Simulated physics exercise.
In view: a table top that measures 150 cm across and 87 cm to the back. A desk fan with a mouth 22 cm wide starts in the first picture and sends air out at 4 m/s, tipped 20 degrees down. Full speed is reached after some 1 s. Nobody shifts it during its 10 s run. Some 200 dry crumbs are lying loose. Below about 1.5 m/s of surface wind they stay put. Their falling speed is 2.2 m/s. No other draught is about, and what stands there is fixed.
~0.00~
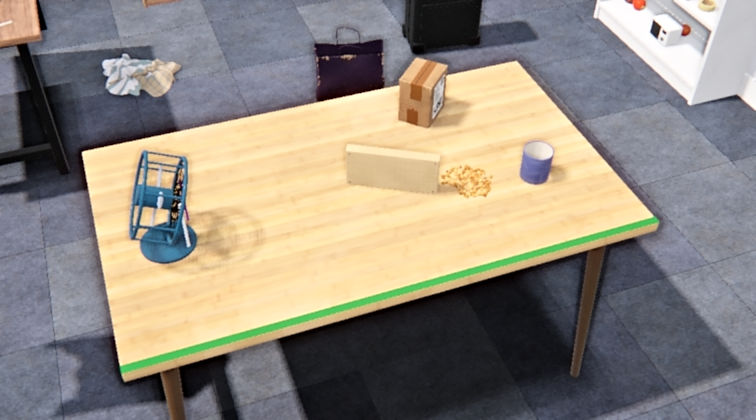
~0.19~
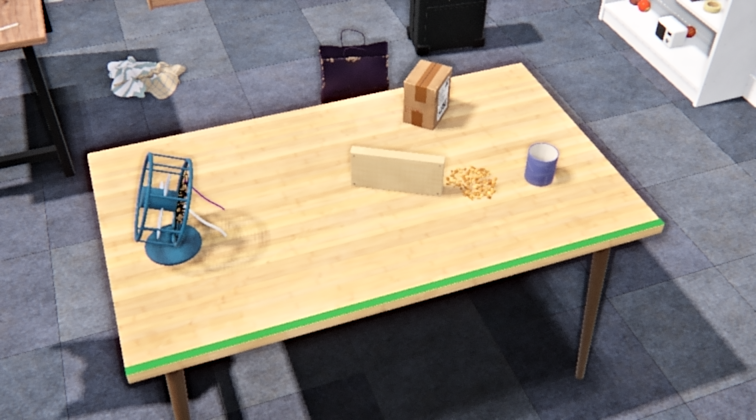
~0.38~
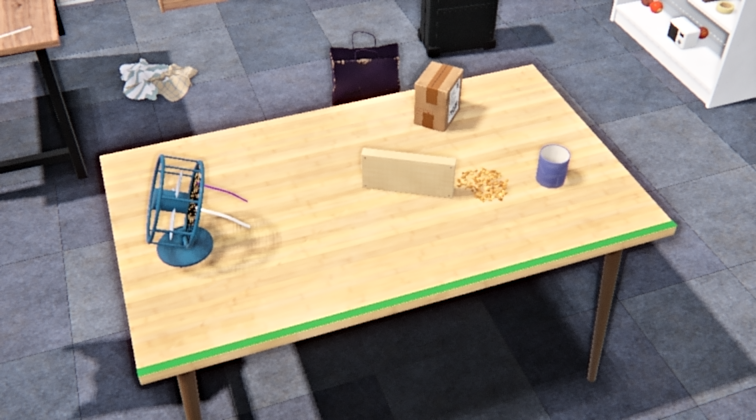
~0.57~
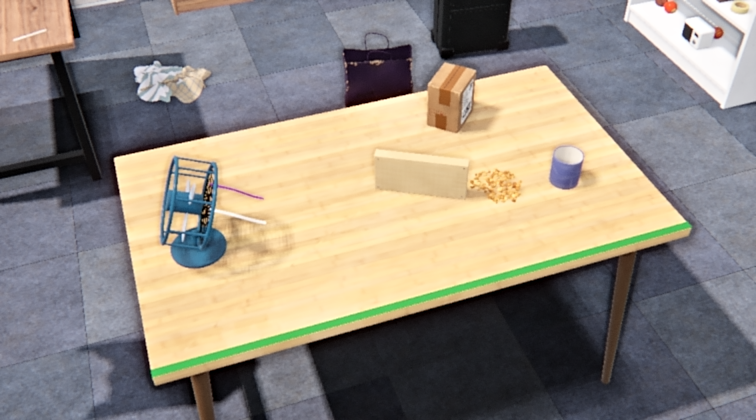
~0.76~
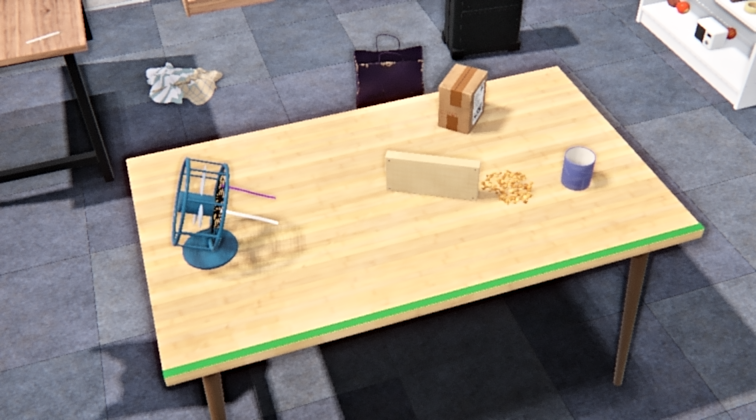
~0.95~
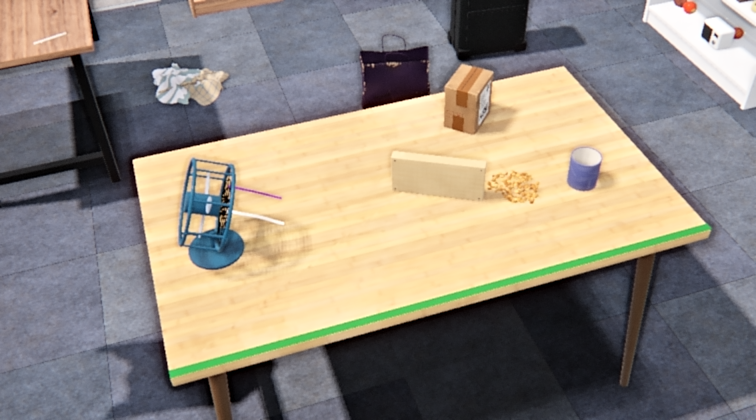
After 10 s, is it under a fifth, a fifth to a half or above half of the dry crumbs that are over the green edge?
Of the dry crumbs, less than a fifth end over the green edge.
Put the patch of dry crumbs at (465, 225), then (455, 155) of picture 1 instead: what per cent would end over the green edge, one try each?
In that order: 40 %, 0 %.
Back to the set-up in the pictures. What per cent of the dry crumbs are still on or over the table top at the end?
Some 70 per cent.
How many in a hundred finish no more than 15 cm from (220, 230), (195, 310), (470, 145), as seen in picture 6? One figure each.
In turn about 0 %, 0 %, 0 %.
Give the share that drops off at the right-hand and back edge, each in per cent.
Roughly 30 % right-hand, 0 % back.
After 2.0 s, 86 % are on the move or not yet settled, 0 % are over the green edge; the middle of those still in play is near (518, 184).
After 3.2 s, 82 % are on the move or not yet settled, 0 % are over the green edge; the middle of those still in play is near (518, 185).
After 5.5 s, 74 % are on the move or not yet settled, 0 % are over the green edge; the middle of those still in play is near (518, 185).
After 10.0 s, at the end, 0 % are over the green edge; the middle of those still in play is near (518, 186).
